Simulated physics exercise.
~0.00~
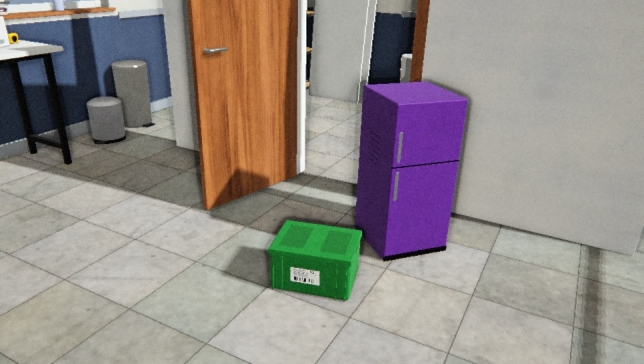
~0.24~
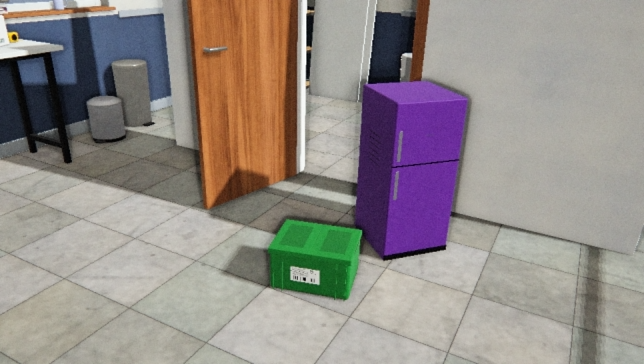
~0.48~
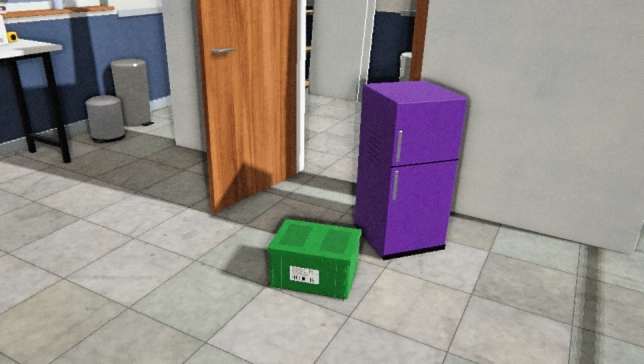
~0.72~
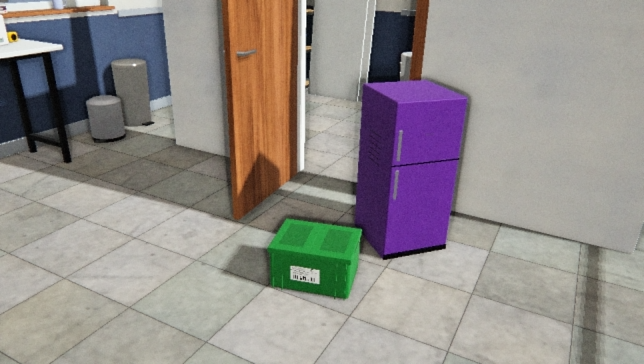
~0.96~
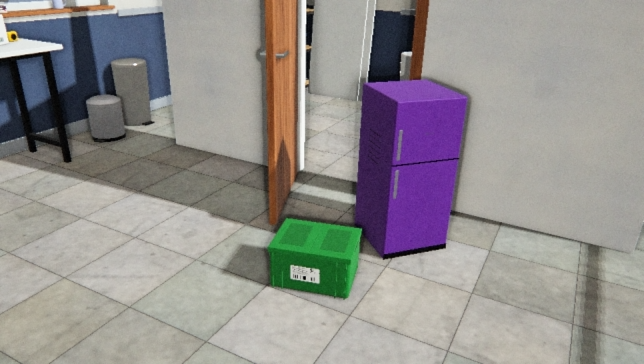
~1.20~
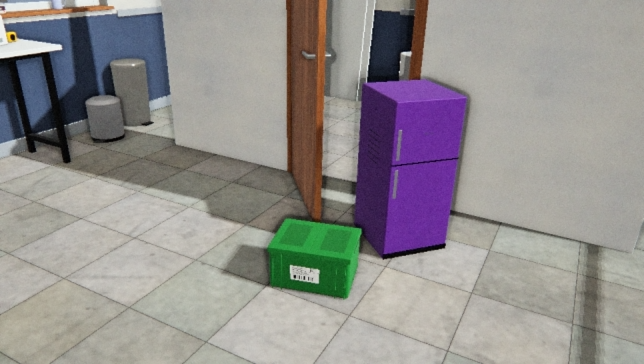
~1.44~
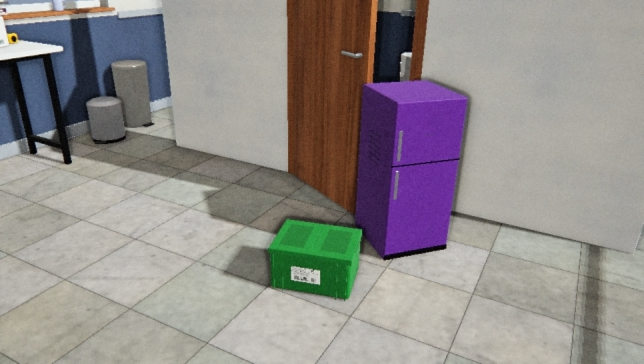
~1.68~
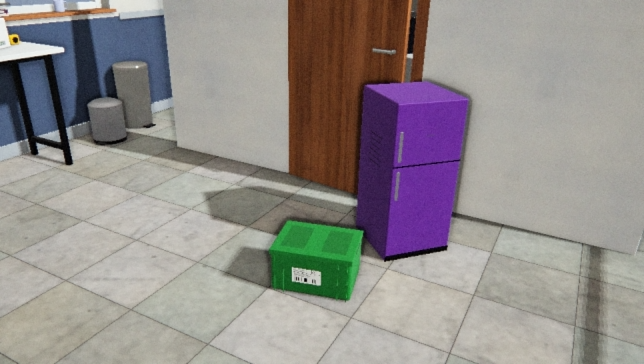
A wooden door standing wide open swings steadily toward its frame, passing behind a green crate and a purple refrigerator on the tiled floor, until it appears shut or nearly so, while the crate and refrigerator stay where they are.
